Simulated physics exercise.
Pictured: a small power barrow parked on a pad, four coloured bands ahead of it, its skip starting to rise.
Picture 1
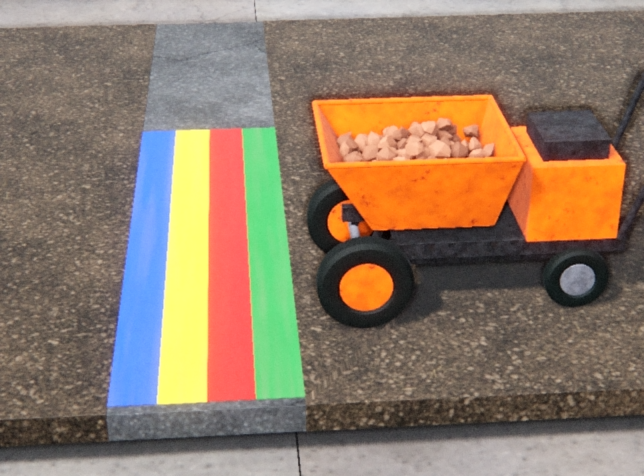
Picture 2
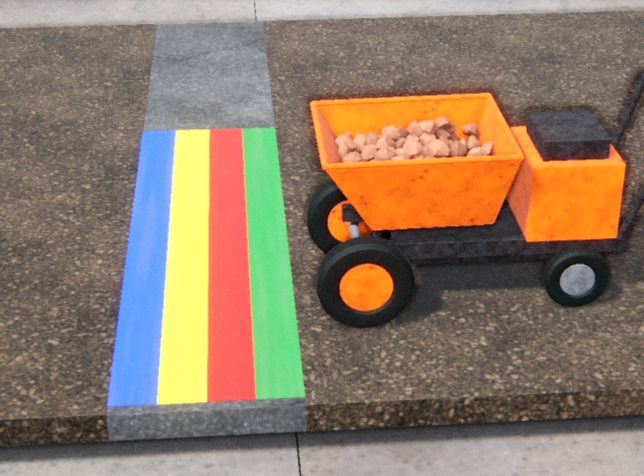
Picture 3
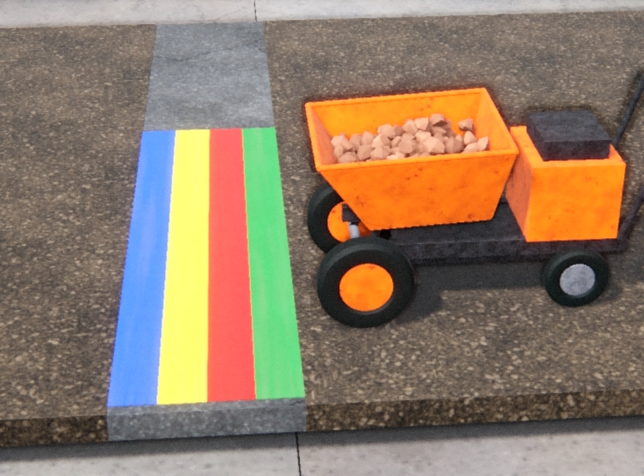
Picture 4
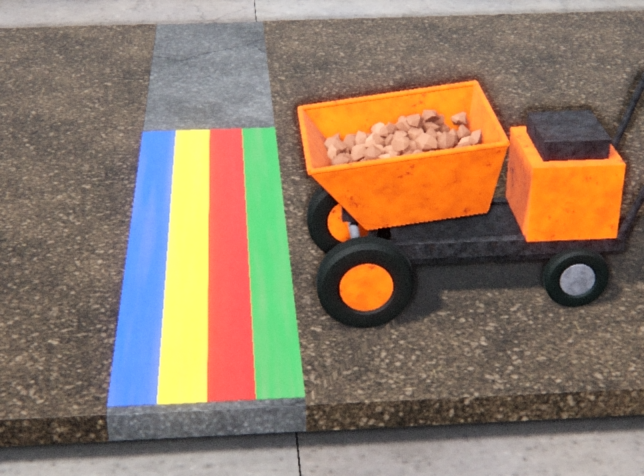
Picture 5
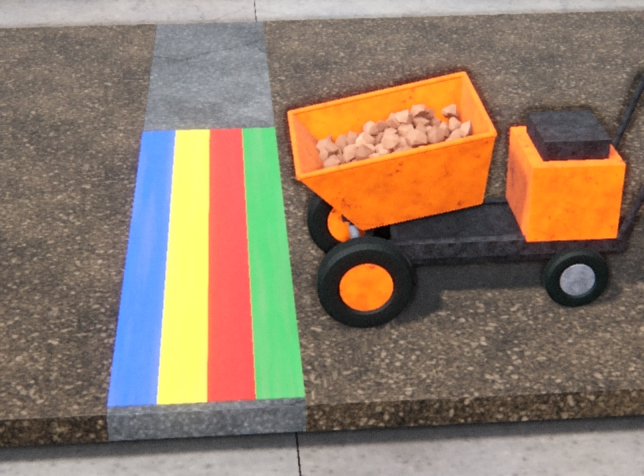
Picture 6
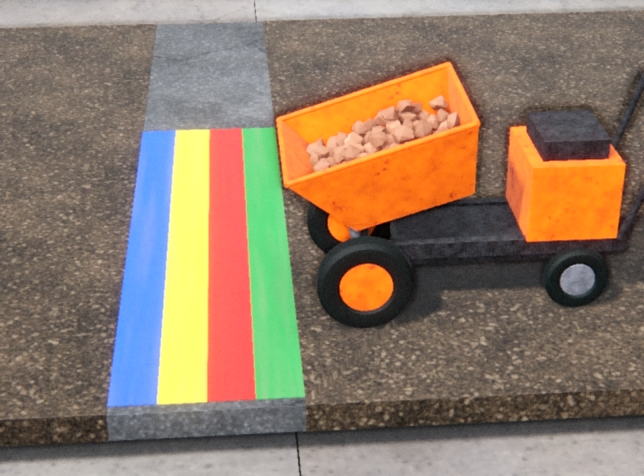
On a dark pad beside coloured bands, a parked orange barrow's rubble-filled skip tilts leftward.
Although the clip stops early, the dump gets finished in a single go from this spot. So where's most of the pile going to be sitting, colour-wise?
Most of it sits on yellow.
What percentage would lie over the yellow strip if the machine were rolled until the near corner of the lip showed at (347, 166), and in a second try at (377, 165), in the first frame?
Close to 30 in a hundred, and close to 20 in a hundred.
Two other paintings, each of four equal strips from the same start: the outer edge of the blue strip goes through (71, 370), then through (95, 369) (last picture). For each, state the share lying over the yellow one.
The first gives around 30 %, the second around 30 %.
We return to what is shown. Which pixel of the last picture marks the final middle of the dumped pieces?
Near (176, 289), more or less.
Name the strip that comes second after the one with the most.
Following the top strip comes the blue one.
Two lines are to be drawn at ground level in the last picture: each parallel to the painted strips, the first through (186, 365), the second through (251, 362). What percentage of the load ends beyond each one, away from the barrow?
About 50 % and 80 %.
Soon after the last picture, skip tipped steeply; all in the skip.
A little later, skip tipped right over; most in the skip; a stray few over the red strip; about a quarter over the yellow strip; a small part over the blue strip.
Later still, skip tipped right over; about a quarter in the skip; a stray few over the green strip; a small part over the red strip; about a third over the yellow strip; about a quarter over the blue strip; a small part off the paint.
At rest, skip tipped right over; about a quarter in the skip; a stray few over the green strip; a small part over the red strip; about a third over the yellow strip; about a quarter over the blue strip; a small part off the paint.
